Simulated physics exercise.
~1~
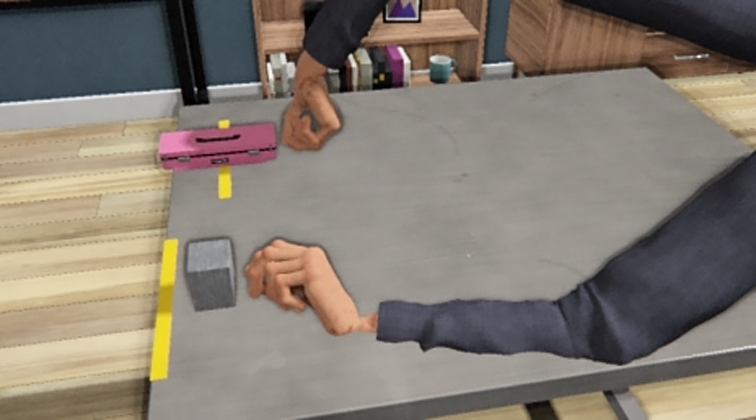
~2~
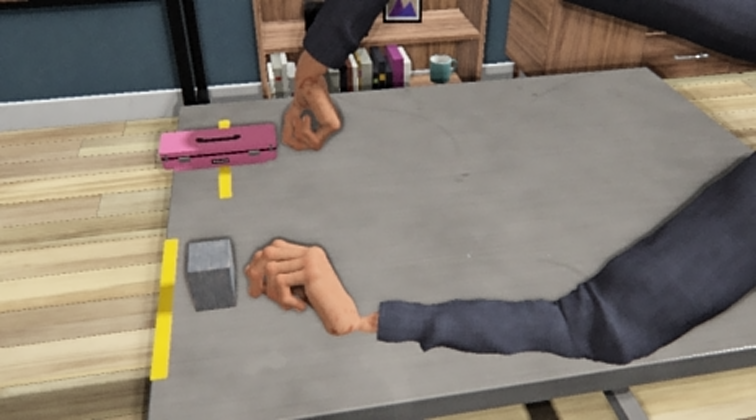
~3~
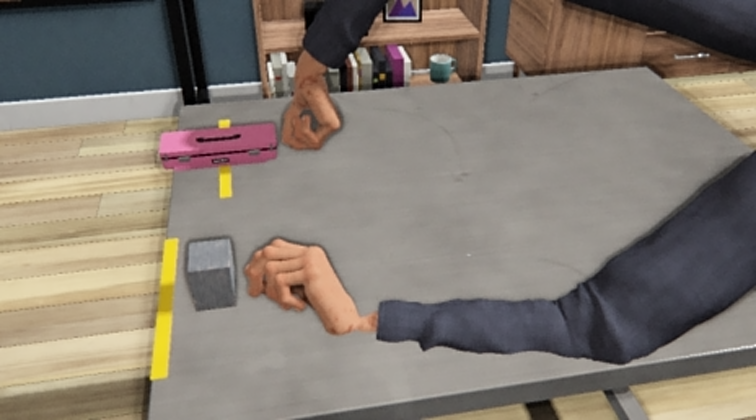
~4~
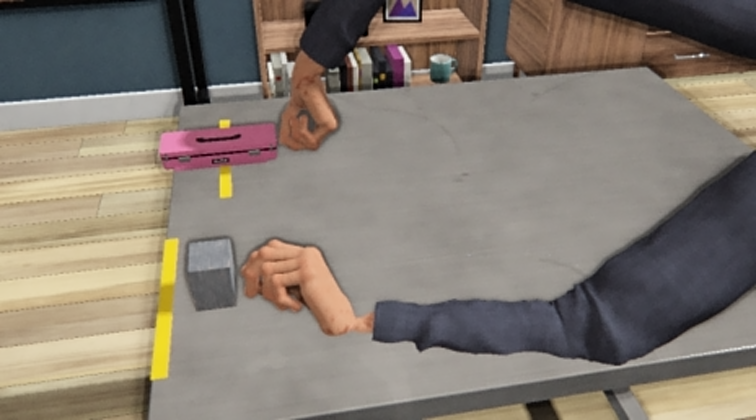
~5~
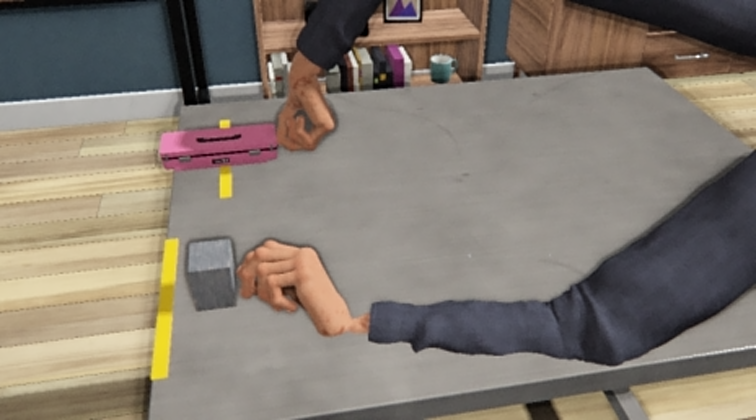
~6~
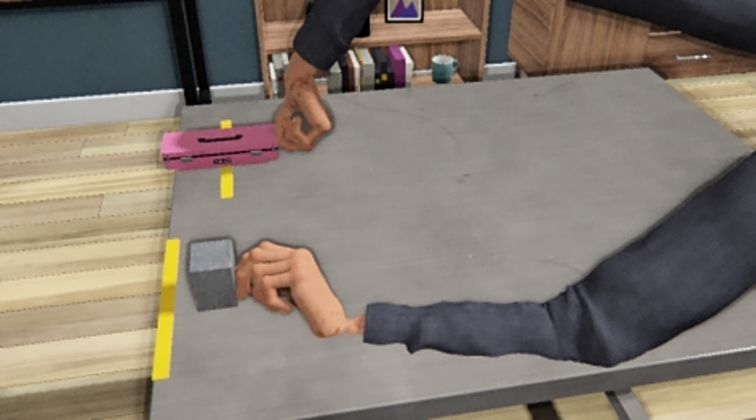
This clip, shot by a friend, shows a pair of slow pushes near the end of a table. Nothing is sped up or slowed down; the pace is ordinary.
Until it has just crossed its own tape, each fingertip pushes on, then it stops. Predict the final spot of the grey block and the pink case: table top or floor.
Outcome: The grey block is off the table; the pink case is off the table.
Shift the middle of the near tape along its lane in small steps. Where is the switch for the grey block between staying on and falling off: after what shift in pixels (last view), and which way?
Right, by around 20 pixels.
Then, 1.16 s on from there, grey block on its way down near (126, 366); pink case displaced a little near (162, 154).
Then, 1.48 s on from there, grey block at the bottom; pink case on its way down near (166, 250).
In the end, the grey block goes over the edge; the pink case goes over the edge.
